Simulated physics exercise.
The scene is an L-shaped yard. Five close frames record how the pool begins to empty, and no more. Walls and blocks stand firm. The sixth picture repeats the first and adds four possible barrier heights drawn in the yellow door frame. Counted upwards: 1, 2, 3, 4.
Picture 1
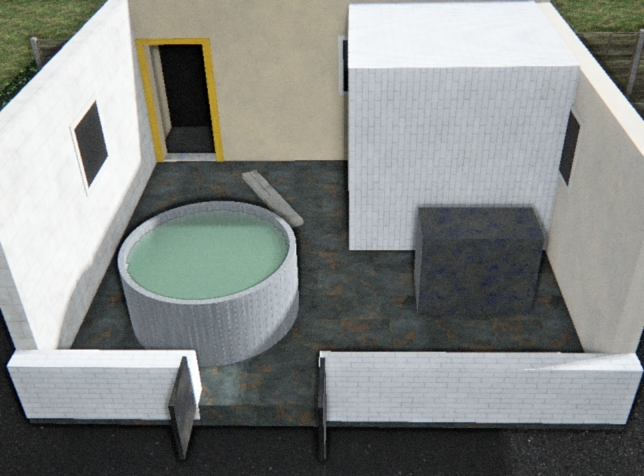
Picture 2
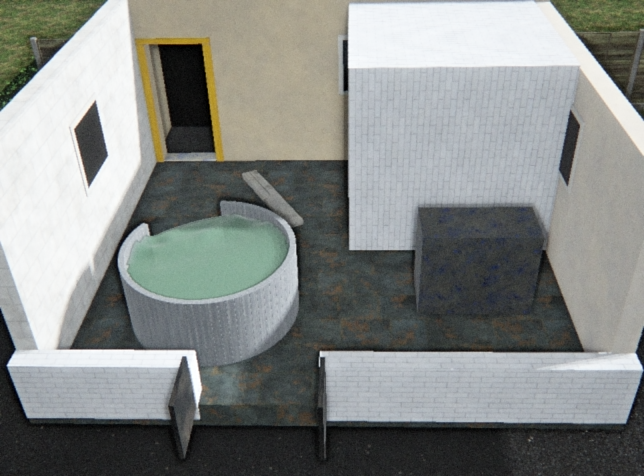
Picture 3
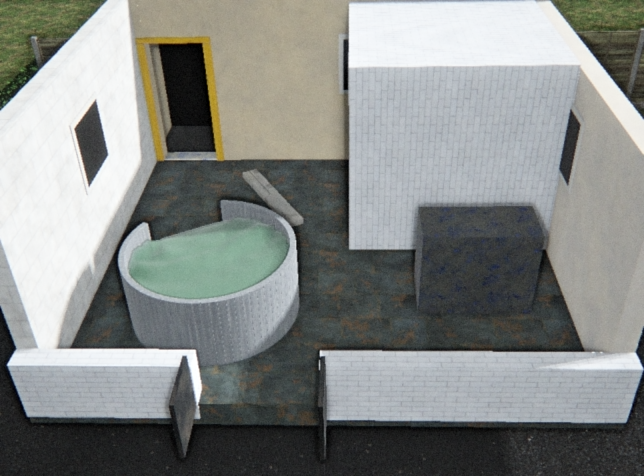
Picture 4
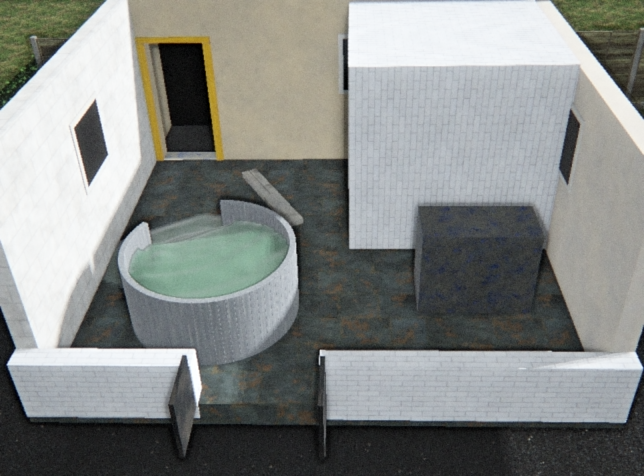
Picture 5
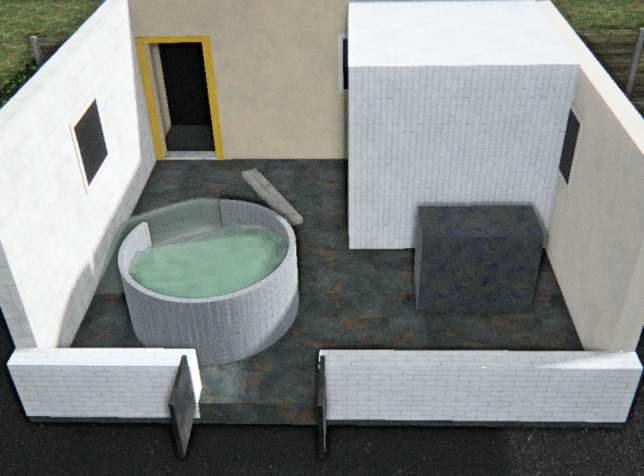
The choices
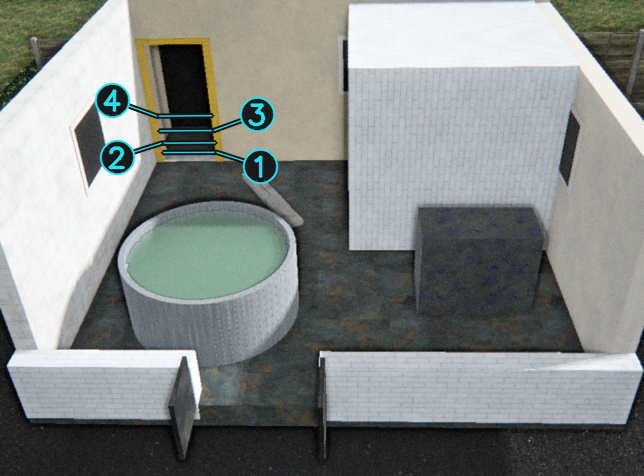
Water poured out through a gap that opened in the back of the round brick pool, then spread in a thin sheet over the dark paving behind it, toward the white left wall.
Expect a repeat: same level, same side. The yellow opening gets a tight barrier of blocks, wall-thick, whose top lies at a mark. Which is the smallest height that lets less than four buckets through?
Take 3.
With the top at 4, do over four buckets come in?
No, that is safe.
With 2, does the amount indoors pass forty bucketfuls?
No, less.
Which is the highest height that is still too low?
2.
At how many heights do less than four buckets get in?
Two.
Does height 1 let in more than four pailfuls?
Yes, it does.
On the marked copy, 1 at (189, 152); 2 at (188, 143); 3 at (186, 130); 4 at (184, 115); from the bottom up 1, 2, 3, 4.
If 1 is chosen, dozens of bucketfuls pour in.
If 2 is chosen, about 13 bucketfuls get in.
If 3 is chosen, a splash gets over, under a bucket.
If 4 is chosen, nothing gets over.
